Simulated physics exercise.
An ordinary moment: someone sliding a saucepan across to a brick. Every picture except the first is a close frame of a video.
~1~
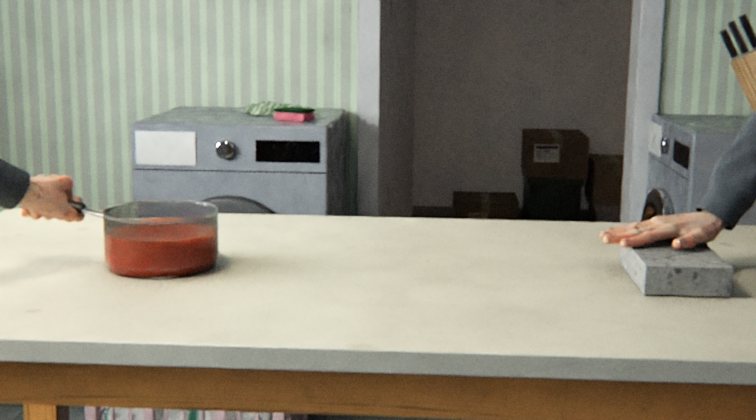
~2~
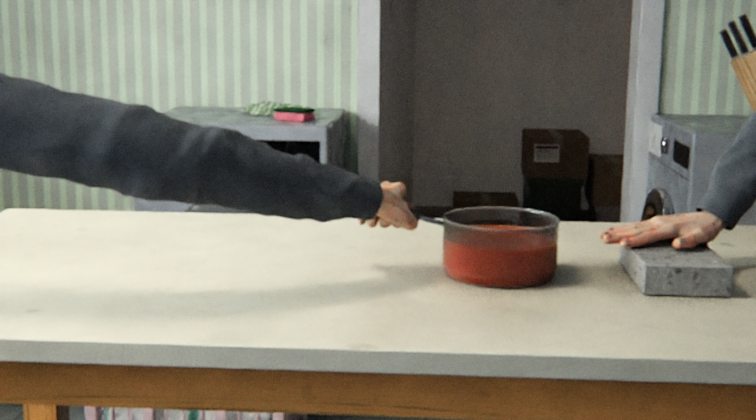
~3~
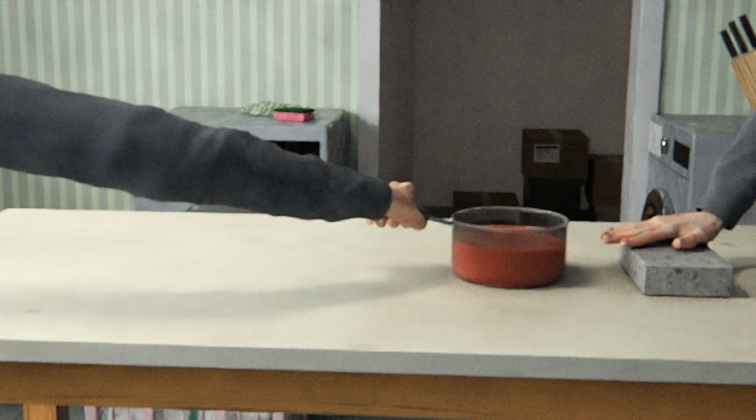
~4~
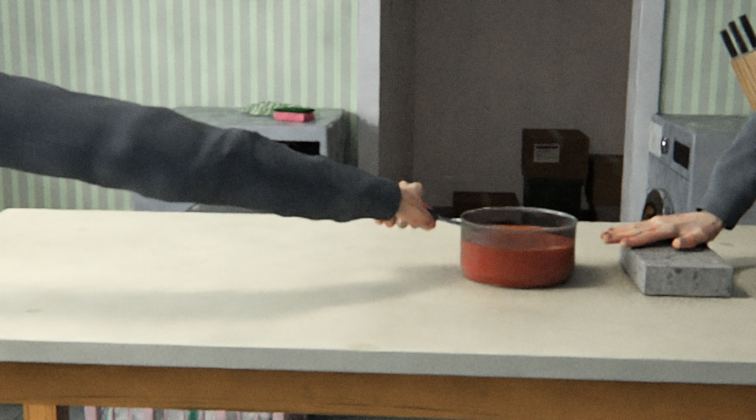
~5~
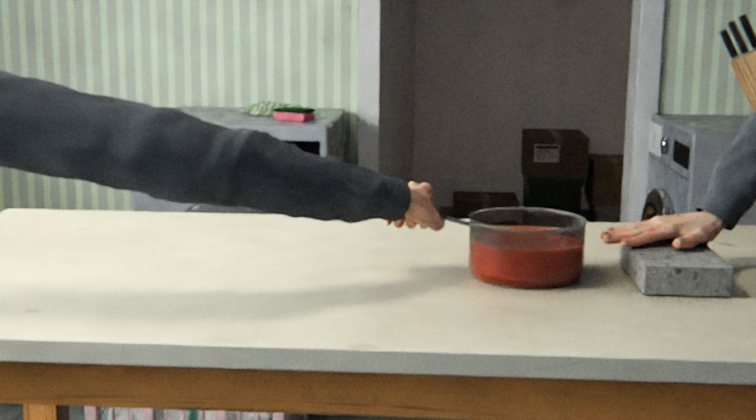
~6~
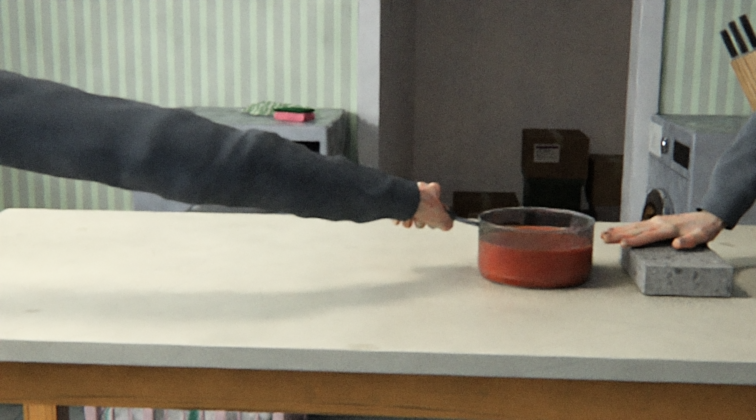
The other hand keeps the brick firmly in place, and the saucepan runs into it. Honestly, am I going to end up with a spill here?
No, it fails to run over.
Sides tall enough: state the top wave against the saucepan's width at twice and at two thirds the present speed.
In order, 20 % and 5 %.
Next, the saucepan meets the brick.
After that, the tomato juice surges up the wall; the wave climbs under half way to the rim.
Finally, the saucepan stands at the brick; its rim is dry.
